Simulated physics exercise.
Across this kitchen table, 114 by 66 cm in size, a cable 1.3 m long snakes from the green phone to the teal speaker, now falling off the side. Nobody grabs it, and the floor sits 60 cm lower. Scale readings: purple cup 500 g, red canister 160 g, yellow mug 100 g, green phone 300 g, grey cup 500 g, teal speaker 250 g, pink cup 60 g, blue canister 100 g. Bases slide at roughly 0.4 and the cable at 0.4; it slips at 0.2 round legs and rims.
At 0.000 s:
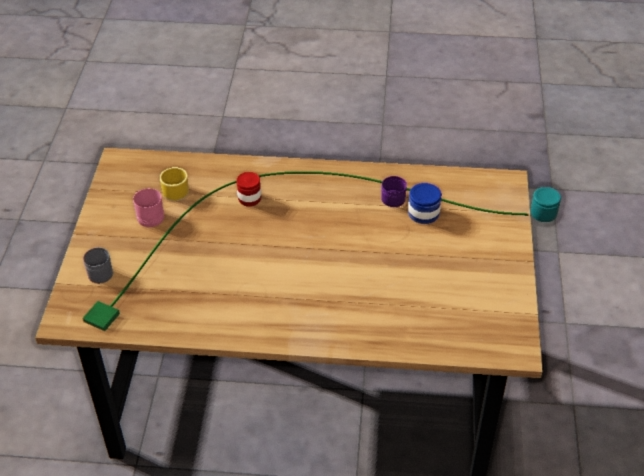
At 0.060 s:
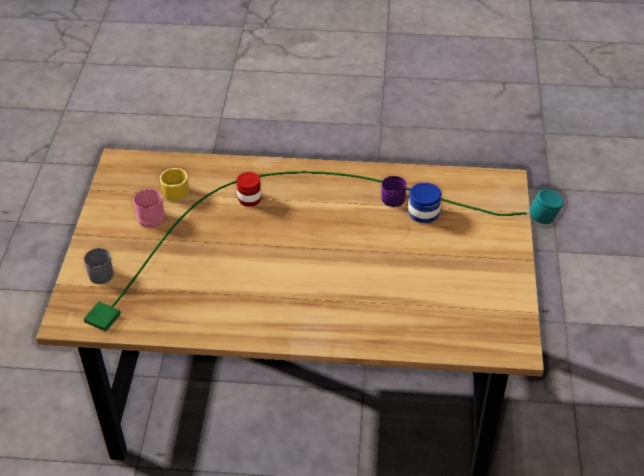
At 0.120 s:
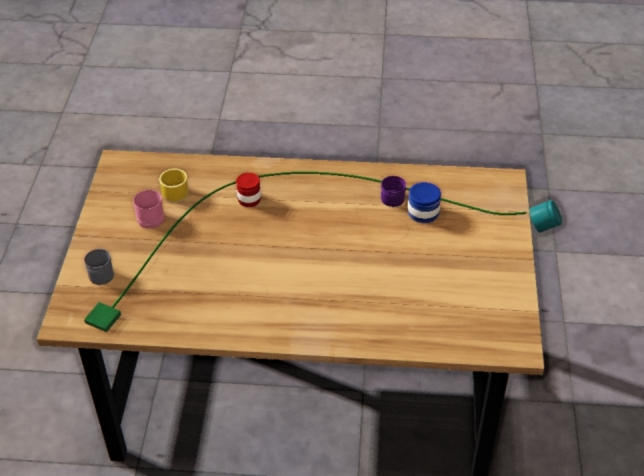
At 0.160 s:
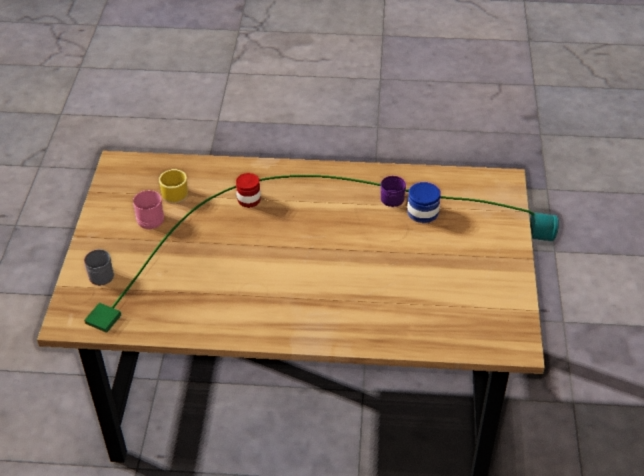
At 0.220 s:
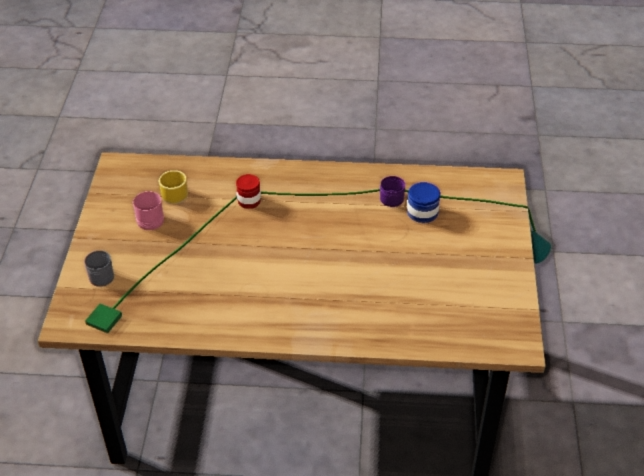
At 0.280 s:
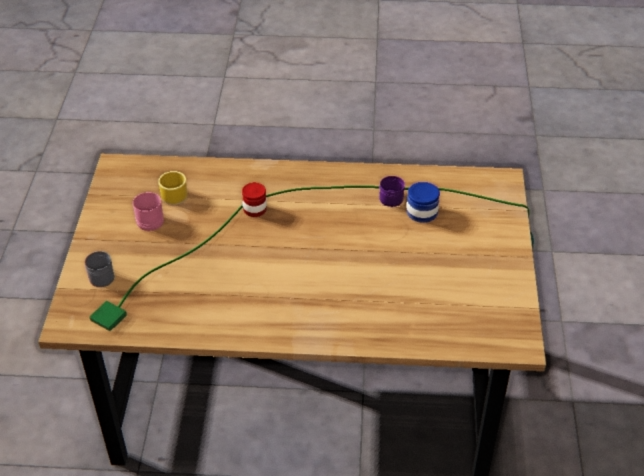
A wooden table with black legs stands on grey stone tiles, seen from above at an angle by a still camera. A green block lies at the front left near grey, pink and yellow cups, with a red canister left of centre, and purple and blue containers right of it. From the block, a green cable curves behind the red canister to a teal cylinder, which tips and drops beyond the right edge out of sight, pulling the cable tighter and nudging the canister and block slightly.
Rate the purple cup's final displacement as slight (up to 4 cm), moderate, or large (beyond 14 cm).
Slight.
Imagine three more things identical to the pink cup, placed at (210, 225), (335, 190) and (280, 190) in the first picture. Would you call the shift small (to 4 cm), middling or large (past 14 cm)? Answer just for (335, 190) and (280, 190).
In turn: Middling, middling.
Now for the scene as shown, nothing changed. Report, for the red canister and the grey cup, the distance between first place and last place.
The red canister ends up around 10 cm from its start and the grey cup around 0 cm.
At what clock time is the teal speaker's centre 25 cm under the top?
On the clock: Not at all.
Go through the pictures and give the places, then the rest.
The first frame shows purple cup (394, 184); cable runs through (478, 209) (288, 173) (200, 201) (143, 266).
The second frame shows teal speaker (548, 198); cable runs through (477, 209) (288, 173) (143, 266).
The third frame shows teal speaker (546, 216); cable runs through (477, 209) (287, 173) (143, 267).
The fourth frame shows teal speaker (543, 227); cable runs through (485, 202) (291, 176) (143, 267).
The fifth frame shows teal speaker (534, 247); cable runs through (507, 204) (309, 195) (151, 271).
The sixth frame shows purple cup (392, 184); cable runs through (512, 204) (317, 188) (232, 217) (155, 270).
After 0.5 s, the cable's tail end at (121, 307); red canister 11 cm off its start, teal speaker over the edge, green phone 2 cm off its start.
After 0.7 s, the cable's tail end at (124, 306); red canister 12 cm off its start, teal speaker over the edge, green phone 3 cm off its start.
After 1.0 s, the cable's tail end at (124, 306); red canister 12 cm off its start at (271, 208), teal speaker over the edge, green phone 3 cm off its start at (112, 311).
After 1.2 s, the cable's tail end at (124, 306); red canister 12 cm off its start, teal speaker over the edge, green phone 3 cm off its start.
After 2.4 s, the cable's tail end at (124, 306); purple cup 0 cm off its start at (393, 184), red canister 12 cm off its start at (271, 208), teal speaker over the edge, green phone 3 cm off its start at (112, 311).
